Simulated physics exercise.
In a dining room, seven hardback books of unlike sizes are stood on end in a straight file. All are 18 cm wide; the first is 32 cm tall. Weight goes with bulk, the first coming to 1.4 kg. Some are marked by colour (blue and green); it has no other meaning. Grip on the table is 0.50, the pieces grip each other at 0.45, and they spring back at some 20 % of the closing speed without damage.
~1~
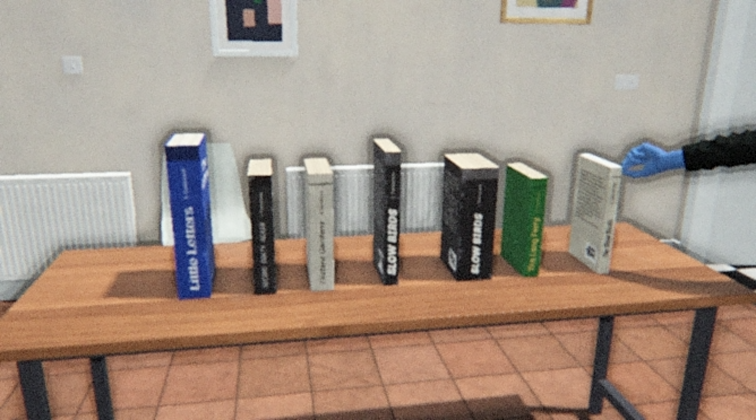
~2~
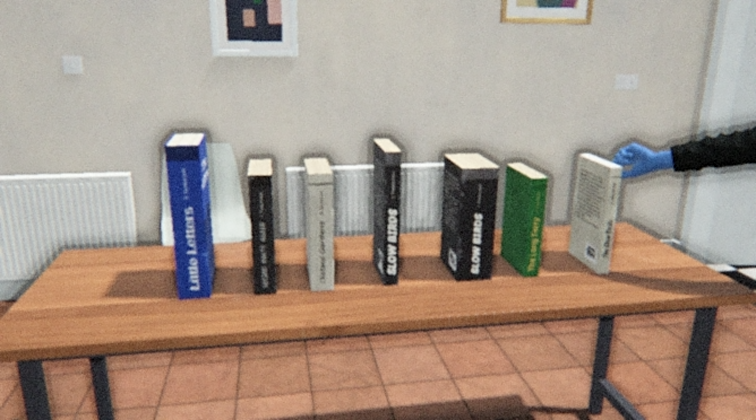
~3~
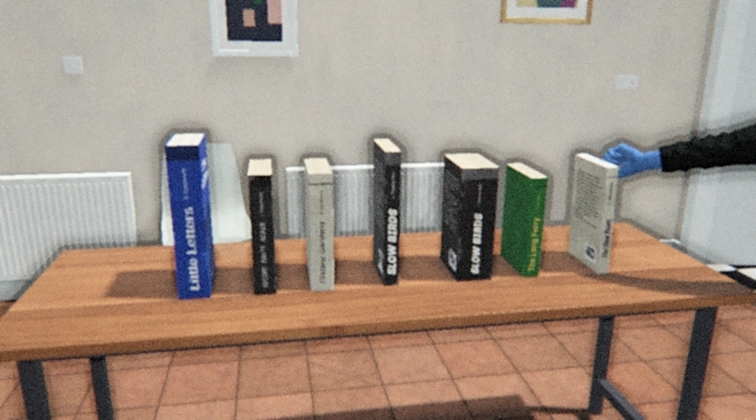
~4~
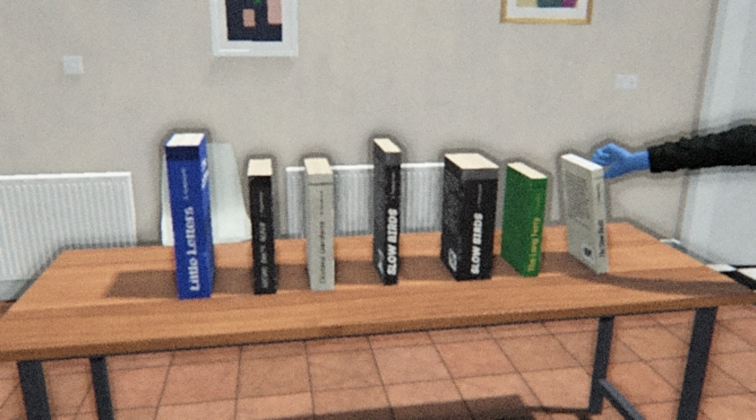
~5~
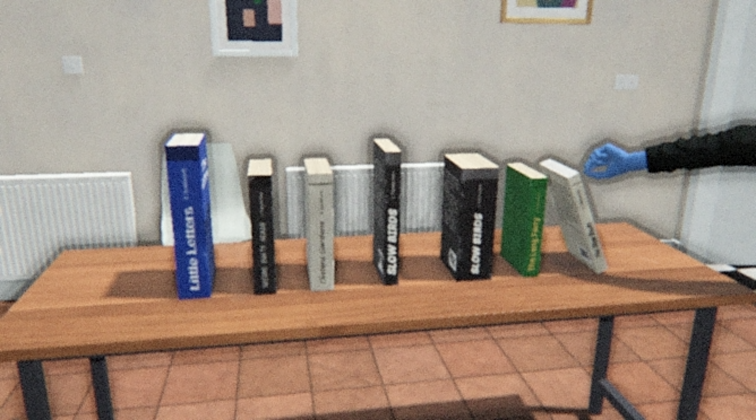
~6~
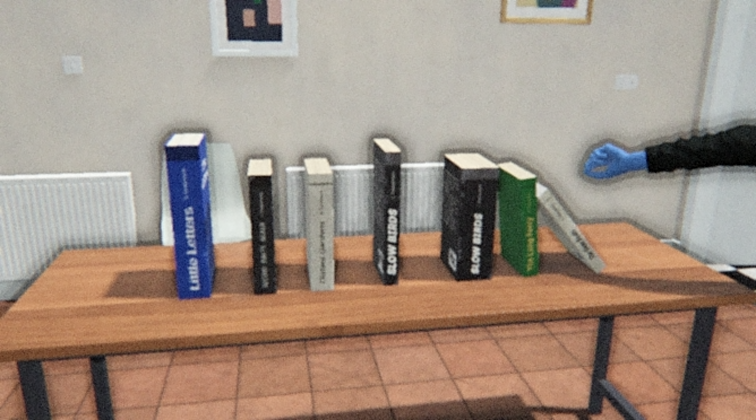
In a dining room, seven books stand upright in a spaced row on a wooden table as a blue-gloved finger moves in from the right. It pushes the top of the pale book at the right end leftward, then stops, and the book leans over against the green one, which tilts slightly left.
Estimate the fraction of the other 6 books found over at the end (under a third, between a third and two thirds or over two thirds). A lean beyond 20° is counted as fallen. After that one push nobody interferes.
It comes to under a third.
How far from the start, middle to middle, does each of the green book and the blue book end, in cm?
Moved: Green 10, blue 0.
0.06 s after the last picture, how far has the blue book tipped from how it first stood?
Some 0°.
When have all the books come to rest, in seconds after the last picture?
Near 0.5 s.
Then, 0.06 s on from the sixth picture, none of the 6 other books over, 1 disturbed; green book tipped 14°.
Then, 0.14 s on from the sixth picture, 1 of the 6 other books over; green book tipped 20°.
Finally, 1 of the 6 other books over; green book tipped 22°; blue book unmoved. That is 17 per cent. Five left standing. Seen by the last camera, middles, green book near (503, 221), blue book near (192, 215).
